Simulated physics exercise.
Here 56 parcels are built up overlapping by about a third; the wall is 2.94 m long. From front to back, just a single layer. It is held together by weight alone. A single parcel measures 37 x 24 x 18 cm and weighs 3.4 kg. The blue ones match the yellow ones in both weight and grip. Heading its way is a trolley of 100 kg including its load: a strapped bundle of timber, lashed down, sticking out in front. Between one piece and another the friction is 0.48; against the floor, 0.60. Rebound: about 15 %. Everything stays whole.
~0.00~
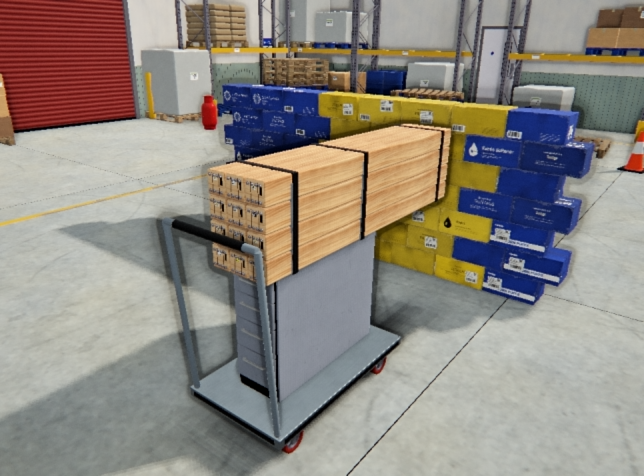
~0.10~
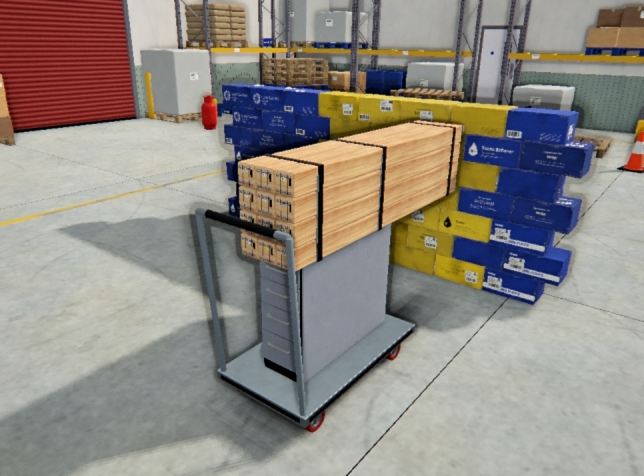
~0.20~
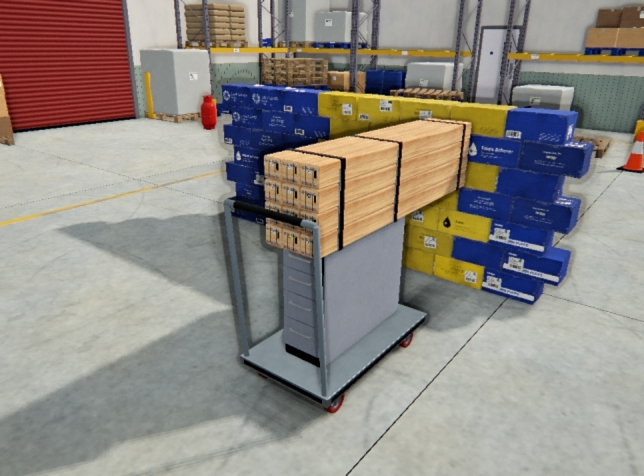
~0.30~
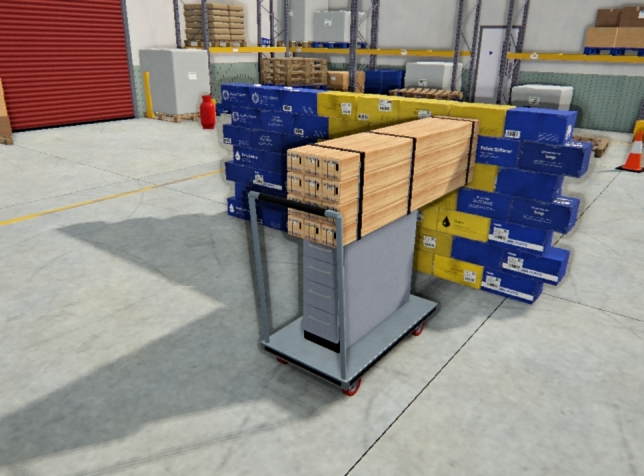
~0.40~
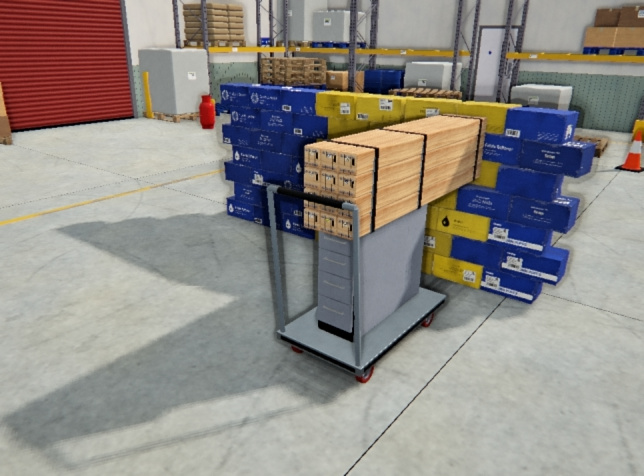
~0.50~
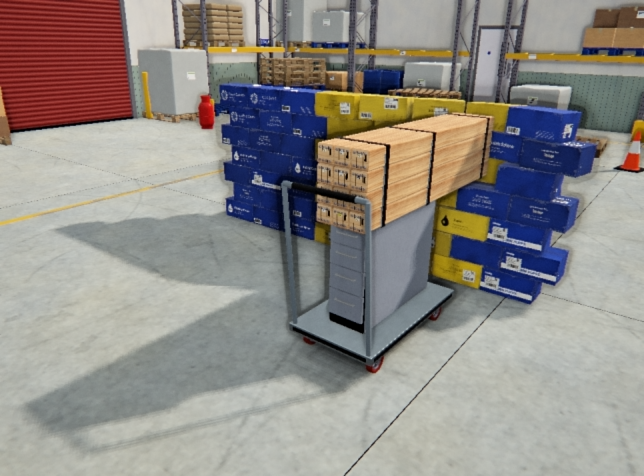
The footage shows a trolley carrying a long strapped stack of timber above a grey block, rolling rightward and away across a warehouse floor toward a wall of blue and yellow boxes, then pushing into it as some boxes shift slightly.
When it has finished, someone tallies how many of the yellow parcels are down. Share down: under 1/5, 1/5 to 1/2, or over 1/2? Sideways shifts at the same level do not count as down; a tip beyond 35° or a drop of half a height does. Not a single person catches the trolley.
1/5 to 1/2.
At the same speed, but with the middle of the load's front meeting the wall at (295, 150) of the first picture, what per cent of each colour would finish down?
In that case, blue 30 and yellow 20 in a hundred end down.
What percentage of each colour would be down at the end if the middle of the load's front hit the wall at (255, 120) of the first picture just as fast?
Result - blue: 30 %; yellow: 0 %.
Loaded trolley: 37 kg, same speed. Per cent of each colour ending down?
That would leave blue at 10 and yellow at 30 per cent.
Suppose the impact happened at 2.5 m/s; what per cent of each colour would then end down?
The blue would finish 0 in a hundred down, the yellow 30 in a hundred.
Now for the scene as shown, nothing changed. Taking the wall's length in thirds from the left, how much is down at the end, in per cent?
Going left to right, I get 0, 10 and 40 percent.
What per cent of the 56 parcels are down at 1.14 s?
At that instant, 20 percent.
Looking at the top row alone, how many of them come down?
Count: 4.
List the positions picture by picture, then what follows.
In the first picture (pixels give the middle of a visible side), load (446, 151) 50 cm short of the wall; top yellow parcel (337, 107); top blue parcel (266, 99); none has stirred.
The second picture shows load (457, 147) 34 cm short of the wall; top yellow parcel (337, 107).
The third picture shows load (466, 143) 18 cm short of the wall; top yellow parcel (336, 107).
The fourth picture shows load (475, 140) 21 mm short of the wall; top yellow parcel (335, 106).
The fifth picture shows load (482, 137) 11 cm into the wall's line; top yellow parcel (334, 106); movement in 8 of them.
The sixth picture shows load (490, 136) 22 cm into the wall's line; top yellow parcel (334, 106); top blue parcel (264, 99); movement in 14 of them.
After 0.64 s, load 37 cm past the wall's line, still rolling; none of the 25 yellow parcels down (0 of 56 in all colours); top yellow parcel unmoved.
After 0.88 s, load 60 cm past the wall's line, still rolling; 6 of the 25 yellow parcels down (8 of 56 in all colours); top yellow parcel unmoved.
After 1.14 s, load 76 cm past the wall's line, still rolling; 8 of the 25 yellow parcels down (10 of 56 in all colours); top yellow parcel unmoved.
After 1.52 s, load 78 cm past the wall's line, stopped; 8 of the 25 yellow parcels down (10 of 56 in all colours); top yellow parcel unmoved.
In the end (2.7 s), load 78 cm past the wall's line, stopped; 8 of the 25 yellow parcels down (10 of 56 in all colours); top yellow parcel unmoved; top blue parcel unmoved. That is 32 per cent. From the last view, middles, top yellow parcel near (342, 105), top blue parcel near (273, 98).
